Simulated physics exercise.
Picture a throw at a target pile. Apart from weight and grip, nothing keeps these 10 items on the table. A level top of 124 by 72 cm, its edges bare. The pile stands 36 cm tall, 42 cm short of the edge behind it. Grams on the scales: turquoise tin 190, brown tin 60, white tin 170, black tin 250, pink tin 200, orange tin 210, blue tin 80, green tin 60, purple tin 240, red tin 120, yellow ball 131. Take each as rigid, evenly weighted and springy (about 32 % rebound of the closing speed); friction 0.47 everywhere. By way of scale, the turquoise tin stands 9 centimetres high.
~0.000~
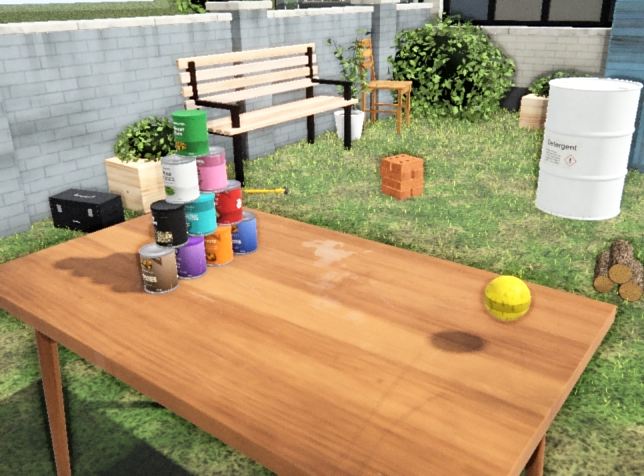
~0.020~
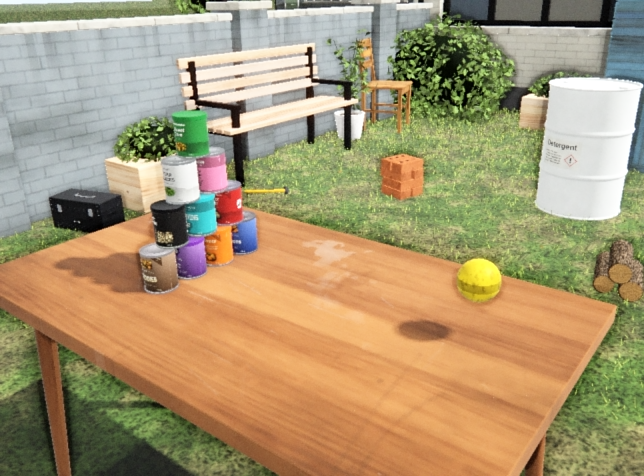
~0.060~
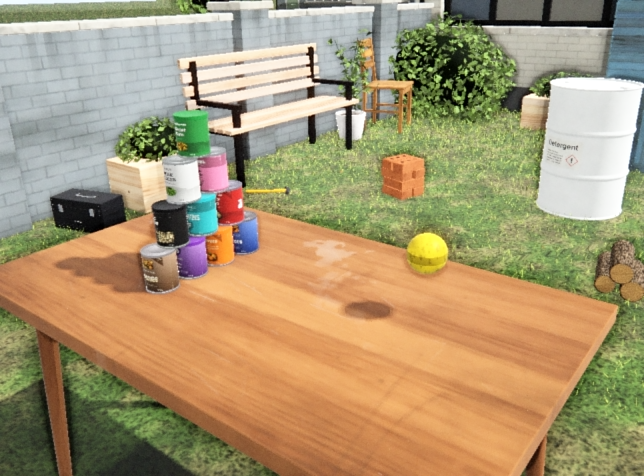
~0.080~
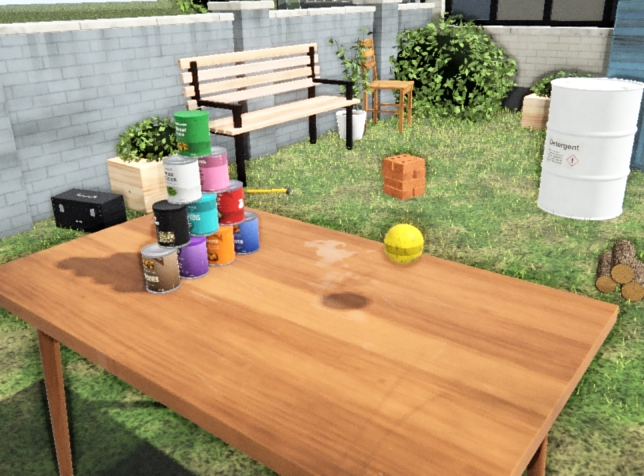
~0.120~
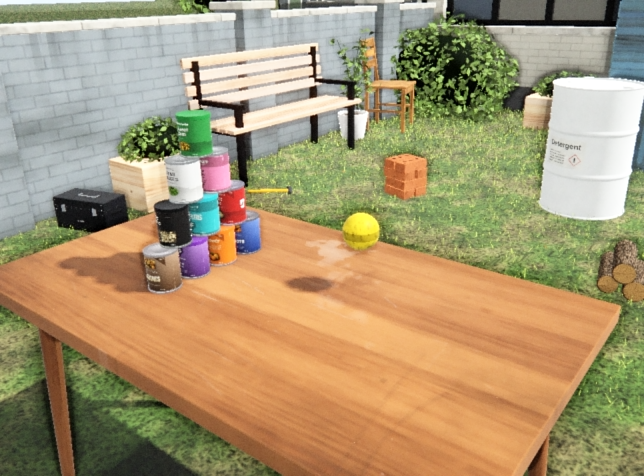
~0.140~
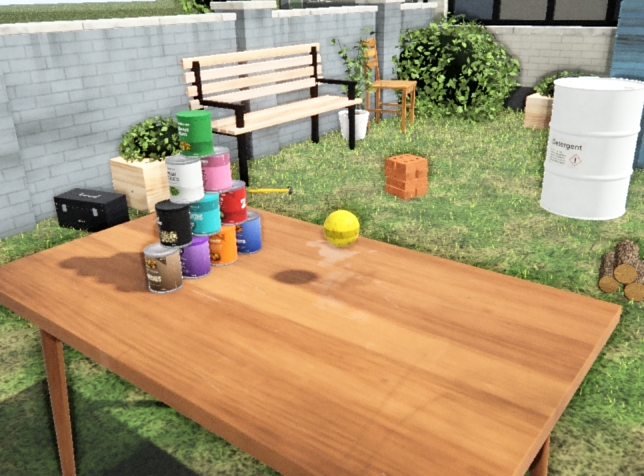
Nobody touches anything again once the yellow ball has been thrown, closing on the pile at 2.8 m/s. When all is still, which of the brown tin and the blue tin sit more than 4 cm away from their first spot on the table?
In the end brown tin: Inside the limit, blue tin: Outside the limit.
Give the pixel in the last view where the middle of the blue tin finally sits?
At about (130, 215).
After 0.34 s, yellow ball near (267, 220); blue tin slid 18 cm near (184, 223).
After 0.44 s, yellow ball near (265, 215); blue tin slid 29 cm near (152, 218).
At rest (1.0 s), not toppled but over 4 cm from the start, blue tin; the other 9 in place, give or take 4 cm. Seen from the same camera at the end, brown tin near (164, 267), blue tin near (130, 215).
